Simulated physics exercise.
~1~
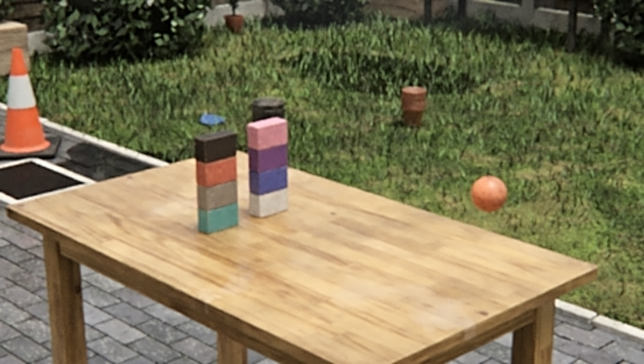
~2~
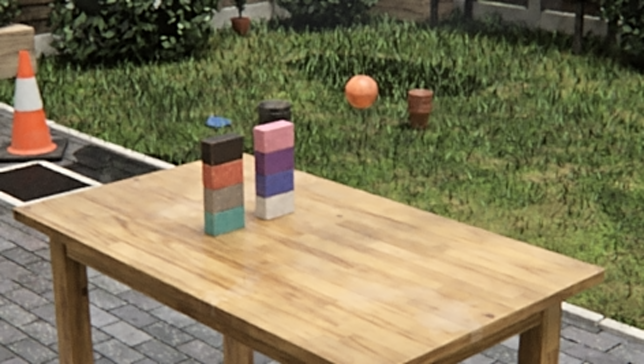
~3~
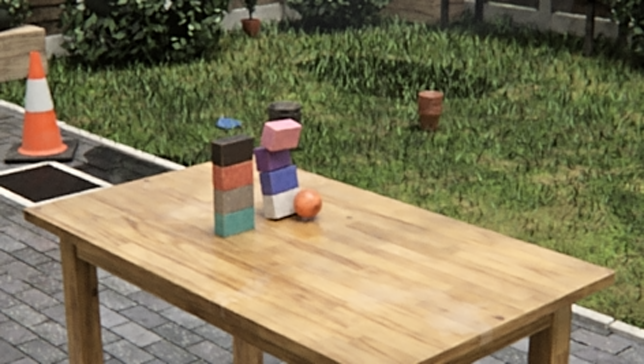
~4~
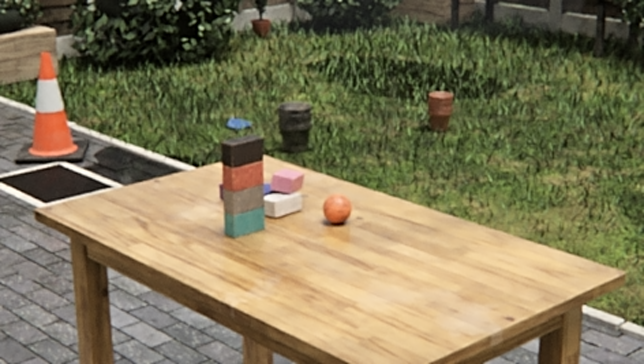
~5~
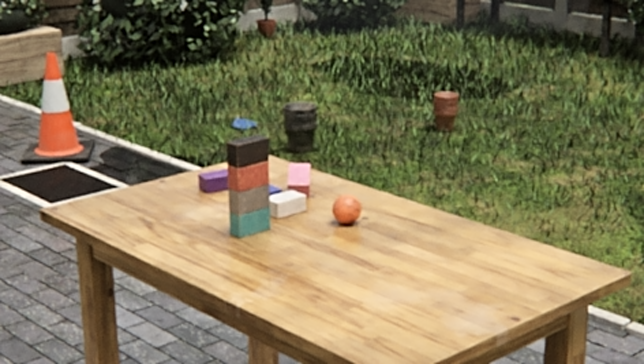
A wooden garden table holding two block stacks as an orange ball flies in, toppling the pink-topped stack beside the standing one.
